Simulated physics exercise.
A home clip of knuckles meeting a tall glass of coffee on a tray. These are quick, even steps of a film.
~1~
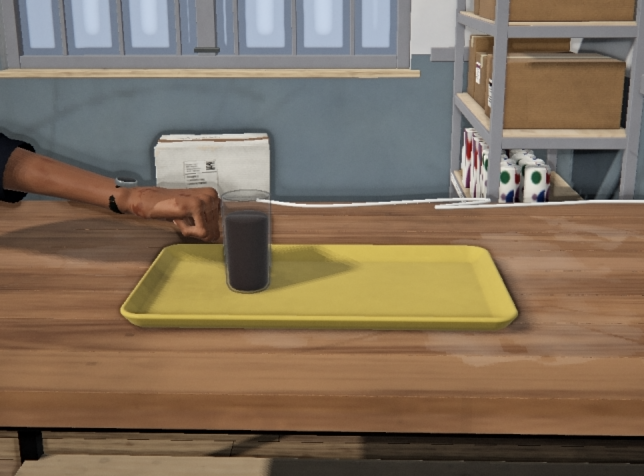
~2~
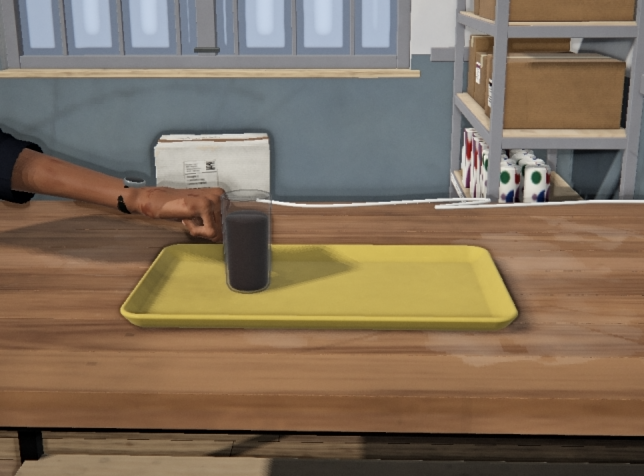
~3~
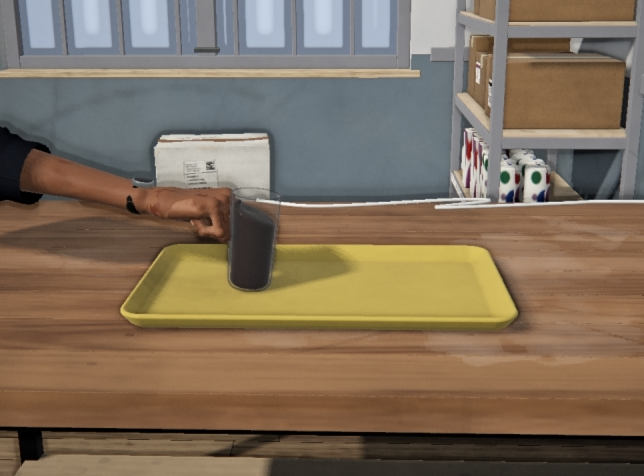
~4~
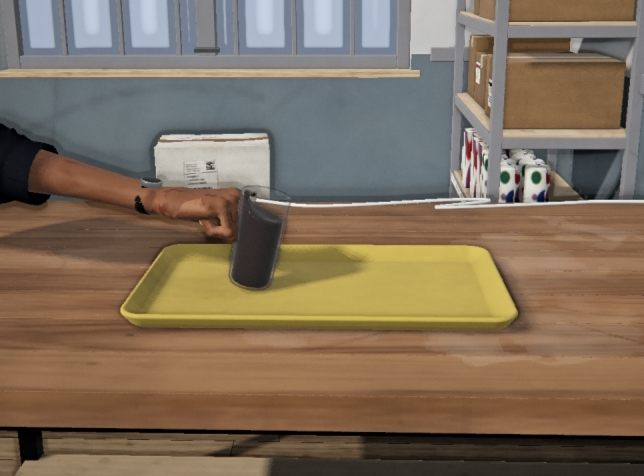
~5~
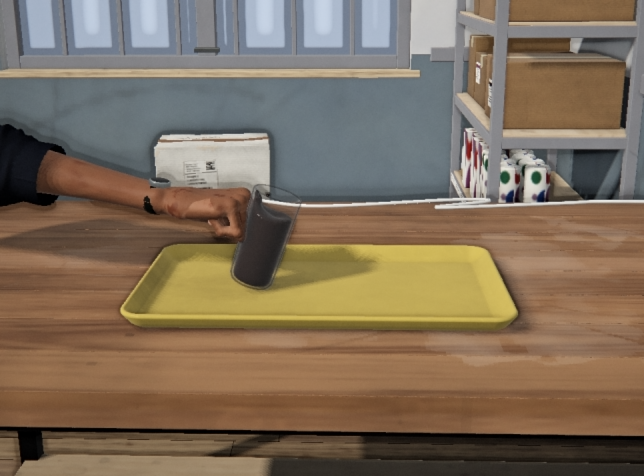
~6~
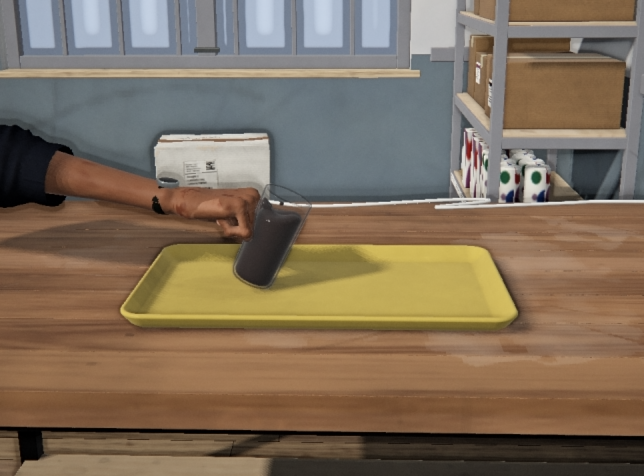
A hand's knuckles pressing against a tall glass of dark coffee on a yellow tray, tilting it gradually to the right.
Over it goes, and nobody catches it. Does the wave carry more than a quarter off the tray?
In the end over a quarter gets off the tray.
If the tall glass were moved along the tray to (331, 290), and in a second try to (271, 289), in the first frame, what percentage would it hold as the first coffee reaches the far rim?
The first gives 80 %, the second 60 %.
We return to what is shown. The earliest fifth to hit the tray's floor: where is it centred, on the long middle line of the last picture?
Roughly at (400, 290).
A moment on, the tall glass lies on its side and 99 per cent is in the glass, 0 on the tray and 1 above or beyond its rim.
Next, the tall glass lies on its side and 61 per cent is in the glass, 35 on the tray and 4 above or beyond its rim.
Then the tall glass lies on its side and 37 per cent is in the glass, 44 on the tray and 19 above or beyond its rim.
Later the tall glass lies on its side and 21 per cent is in the glass, 42 on the tray and 37 above or beyond its rim.
Finally, 63 per cent is held by tray and glass, 37 is off the tray.
